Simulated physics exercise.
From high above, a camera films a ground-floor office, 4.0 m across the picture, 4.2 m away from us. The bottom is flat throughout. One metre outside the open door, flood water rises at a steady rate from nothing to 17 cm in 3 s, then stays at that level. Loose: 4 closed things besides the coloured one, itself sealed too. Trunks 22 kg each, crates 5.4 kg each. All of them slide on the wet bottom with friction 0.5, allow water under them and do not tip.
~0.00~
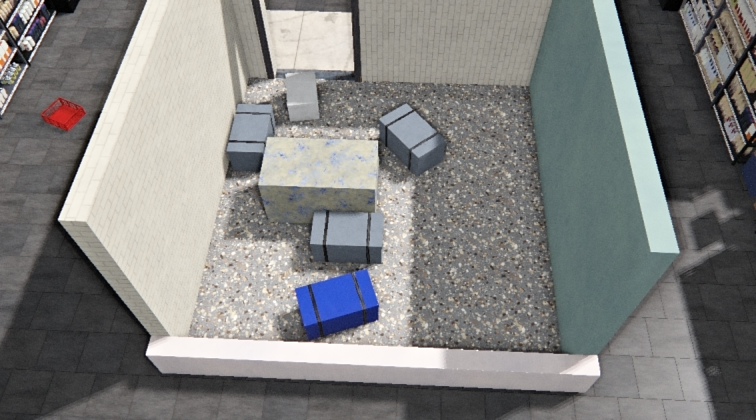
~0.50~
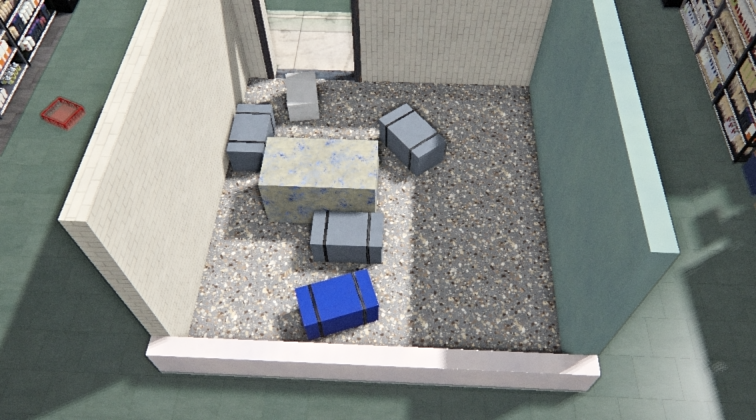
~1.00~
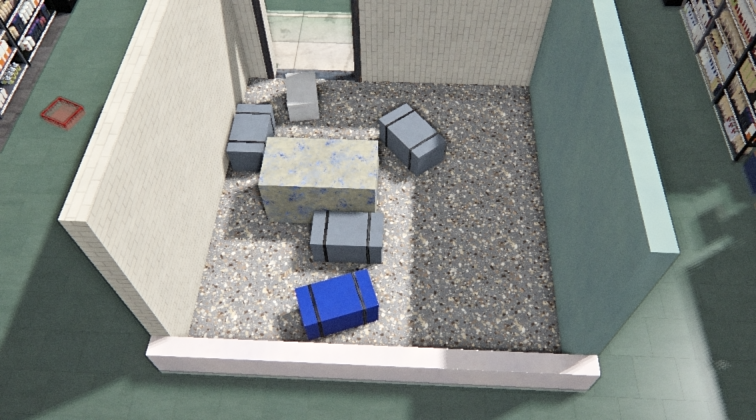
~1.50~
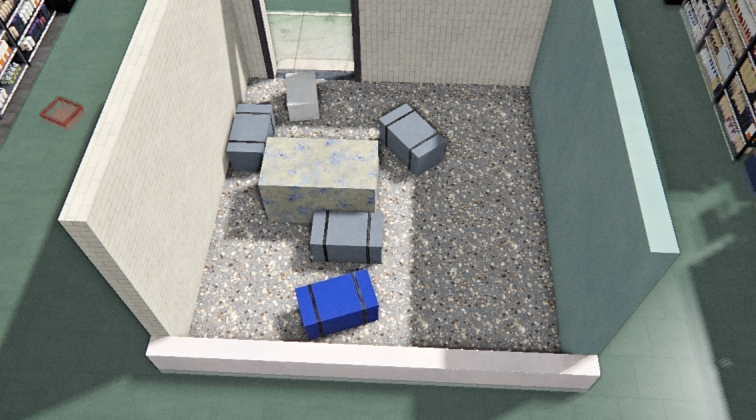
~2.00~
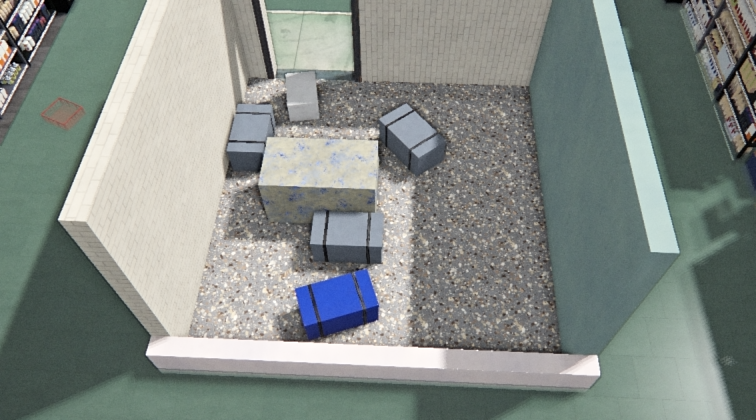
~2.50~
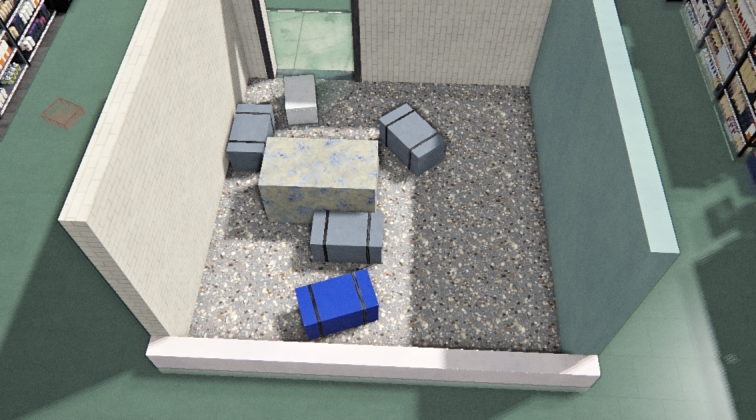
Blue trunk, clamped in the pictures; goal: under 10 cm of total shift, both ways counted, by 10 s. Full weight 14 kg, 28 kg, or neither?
28 kg.
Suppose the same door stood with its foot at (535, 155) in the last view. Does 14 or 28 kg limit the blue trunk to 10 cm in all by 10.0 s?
For that position, the smaller mass succeeds.
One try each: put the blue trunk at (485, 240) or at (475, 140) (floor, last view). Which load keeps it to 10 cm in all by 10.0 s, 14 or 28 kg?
First try the heavier suffices, second try both suffice.
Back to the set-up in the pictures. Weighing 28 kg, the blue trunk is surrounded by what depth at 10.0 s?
5 cm, roughly.
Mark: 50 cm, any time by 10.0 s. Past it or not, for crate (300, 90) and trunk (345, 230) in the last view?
The first is beyond the mark and the second is within the mark.
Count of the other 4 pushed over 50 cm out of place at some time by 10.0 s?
That comes to 2.
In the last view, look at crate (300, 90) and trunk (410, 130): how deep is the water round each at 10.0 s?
10 and 4 cm.
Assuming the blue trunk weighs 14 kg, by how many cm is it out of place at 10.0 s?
Around 30 centimetres out of place.
After 3.5 s the blue trunk would be 0 cm from its start with 14 kg and 0 cm from its start with 28 kg; 0 cm of water round it then.
After 4.5 s the blue trunk would be 0 cm from its start with 14 kg and 0 cm from its start with 28 kg; 0 cm of water round it then.
After 7.0 s the blue trunk would be 0 cm from its start with 14 kg and 0 cm from its start with 28 kg; 1 cm of water round it then.
After 10.0 s the blue trunk would be 28 cm from its start with 14 kg and 0 cm from its start with 28 kg; 5 cm of water round it then.
